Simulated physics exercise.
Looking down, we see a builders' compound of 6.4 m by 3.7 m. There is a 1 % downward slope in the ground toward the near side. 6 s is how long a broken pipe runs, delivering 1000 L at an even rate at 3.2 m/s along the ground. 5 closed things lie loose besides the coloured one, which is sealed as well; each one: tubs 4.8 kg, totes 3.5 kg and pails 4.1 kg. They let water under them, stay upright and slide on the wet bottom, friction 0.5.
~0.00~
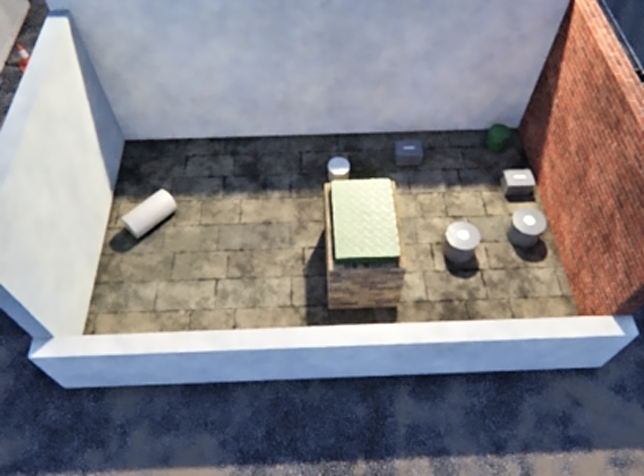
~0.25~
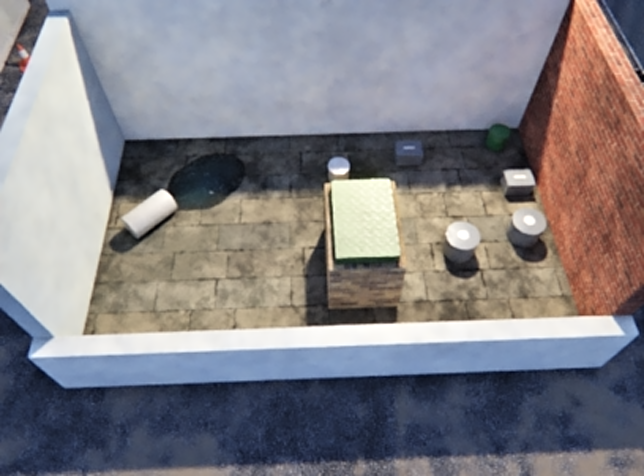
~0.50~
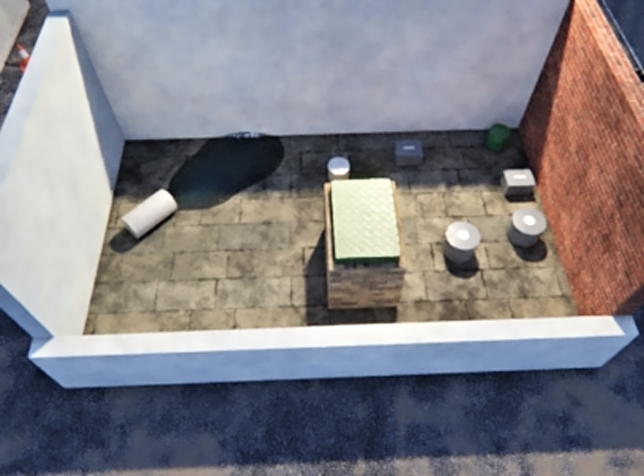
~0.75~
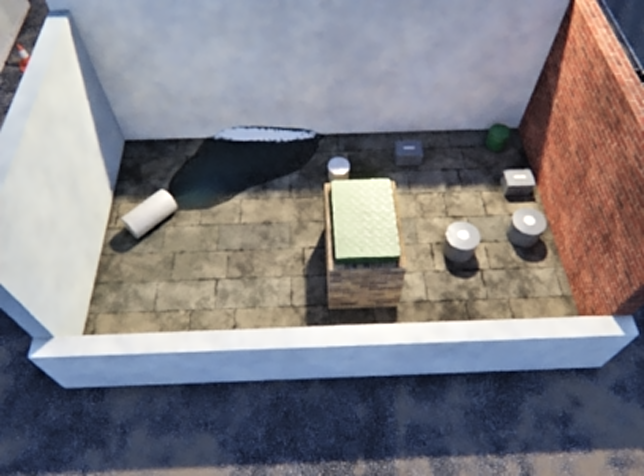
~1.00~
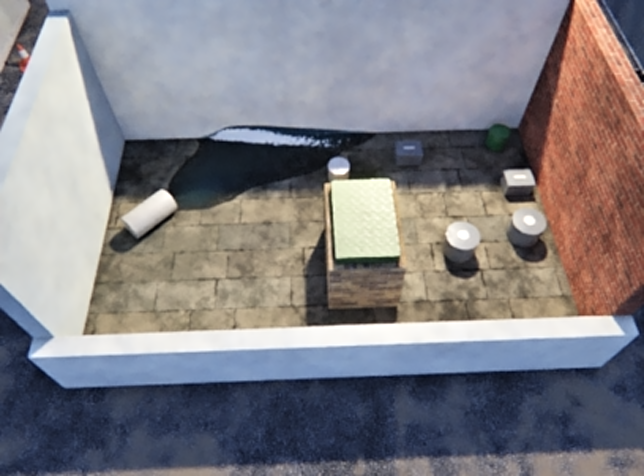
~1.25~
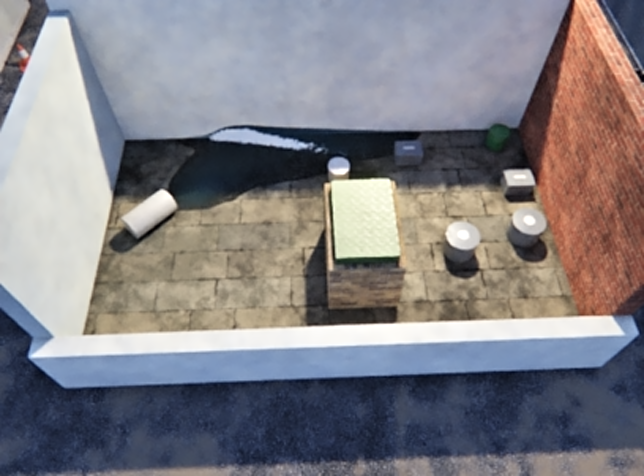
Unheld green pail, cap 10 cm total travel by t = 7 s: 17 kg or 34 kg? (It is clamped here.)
The lighter mass works.
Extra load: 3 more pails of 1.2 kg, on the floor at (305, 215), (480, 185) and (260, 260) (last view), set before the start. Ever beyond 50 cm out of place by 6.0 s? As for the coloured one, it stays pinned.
Respectively: A smaller shift, a bigger shift, a smaller shift.
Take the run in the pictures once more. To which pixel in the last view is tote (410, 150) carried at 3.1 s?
Position: Approx. (508, 199).
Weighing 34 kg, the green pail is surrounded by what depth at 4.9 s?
Close to 14 cm deep.
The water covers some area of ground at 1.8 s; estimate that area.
Roughly 5.5 m2.
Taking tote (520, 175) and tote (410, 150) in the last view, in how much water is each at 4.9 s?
I'd estimate 8 cm for the first and 3 cm for the second.
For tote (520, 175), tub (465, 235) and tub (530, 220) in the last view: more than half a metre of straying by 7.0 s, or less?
In turn: Over, under, more.
After 1.8 s the green pail would be 0 cm from its start with 17 kg and 0 cm from its start with 34 kg; 1 cm of water round it then.
After 3.1 s the green pail would be 0 cm from its start with 17 kg and 0 cm from its start with 34 kg; 8 cm of water round it then.
After 4.9 s the green pail would be 0 cm from its start with 17 kg and 0 cm from its start with 34 kg; 14 cm of water round it then.
After 7.0 s the green pail would be 0 cm from its start with 17 kg and 0 cm from its start with 34 kg; 16 cm of water round it then.
